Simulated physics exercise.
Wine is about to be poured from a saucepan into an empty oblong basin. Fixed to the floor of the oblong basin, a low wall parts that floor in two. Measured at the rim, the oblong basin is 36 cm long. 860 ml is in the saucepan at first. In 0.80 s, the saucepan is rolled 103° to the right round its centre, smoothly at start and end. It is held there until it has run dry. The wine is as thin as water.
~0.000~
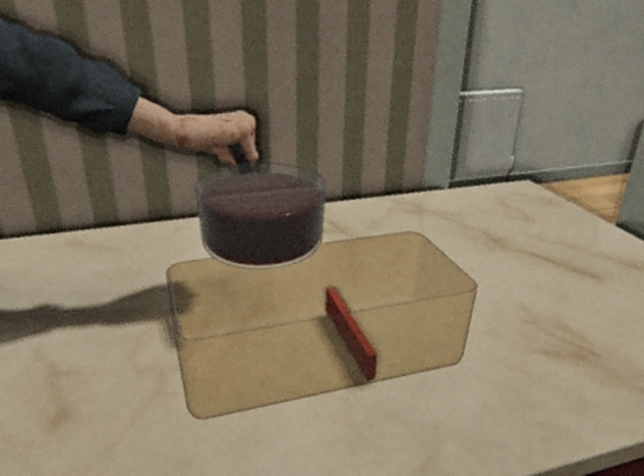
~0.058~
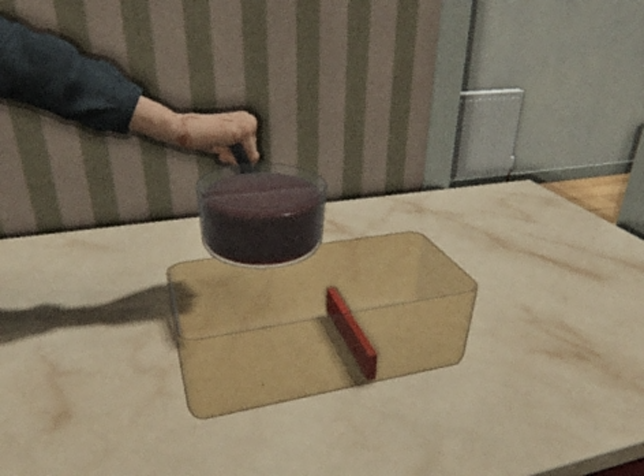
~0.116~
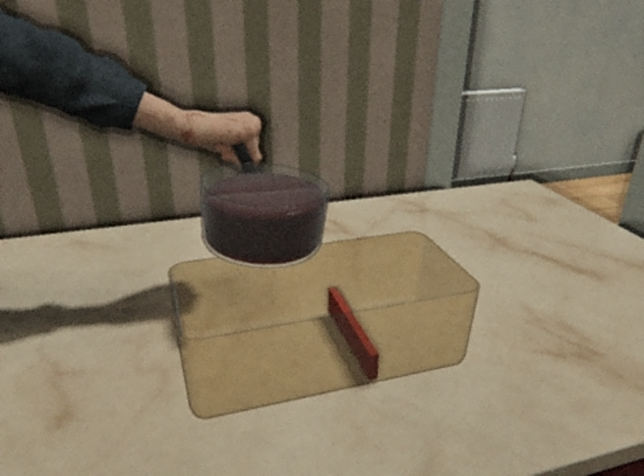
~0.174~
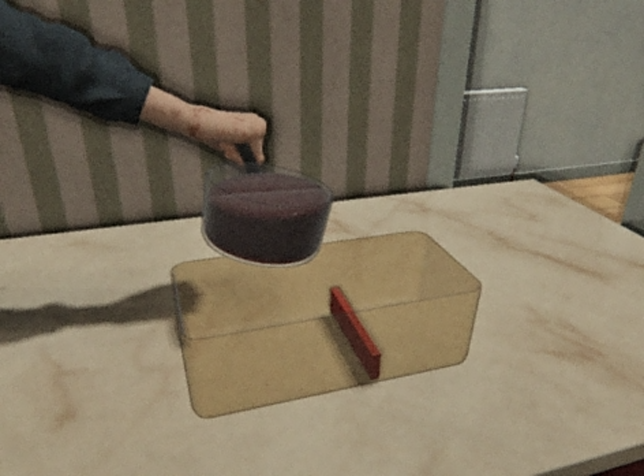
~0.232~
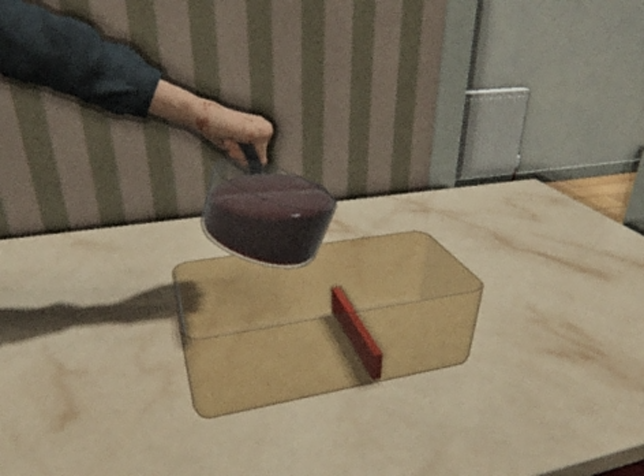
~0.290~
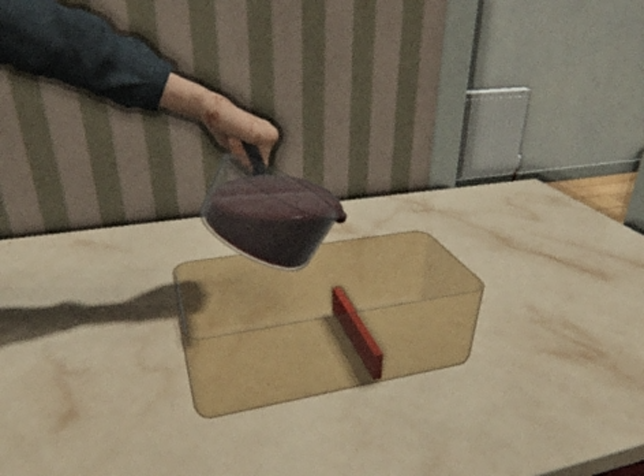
On a marble counter, a hand held a pan of dark purple liquid above a clear, empty basin with a low red divider, then tilted it rightward until the liquid bulged over its rim.
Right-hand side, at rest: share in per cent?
59 per cent.
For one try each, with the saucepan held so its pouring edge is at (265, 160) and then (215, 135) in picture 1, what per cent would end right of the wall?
The first try gives around 10 percent, the second around 15 percent.
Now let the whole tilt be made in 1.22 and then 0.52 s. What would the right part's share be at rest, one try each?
Result: 65 per cent, then 45 per cent.
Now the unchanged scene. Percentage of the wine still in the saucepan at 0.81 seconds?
Remaining share: Approx. 6 %.
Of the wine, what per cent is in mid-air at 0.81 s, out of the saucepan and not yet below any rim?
Some 3 % is up in the air.
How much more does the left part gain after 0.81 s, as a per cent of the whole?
Difference: Approx. 9 %.
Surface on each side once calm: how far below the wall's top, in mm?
On the left it's about 30 mm; on the right, about 14 mm.
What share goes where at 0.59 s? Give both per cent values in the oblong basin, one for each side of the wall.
I'd say some 7 in a hundred on the left and 36 on the right.
Then, 0.59 s in, the tilt is 87° and 29 per cent is still to pour, 7 is left of the wall and 37 right of it.
Then, 0.81 s in, the tilt is 103° and 6 per cent is still to pour, 31 is left of the wall and 59 right of it.
Then, 1.05 s in, the tilt is 103° and 1 per cent is still to pour, 39 is left of the wall and 59 right of it.
Then, 1.30 s in, the tilt is 103° and 0 per cent is still to pour, 40 is left of the wall and 59 right of it.
Finally, 40 per cent lies left of the wall, 59 right of it and 1 outside.
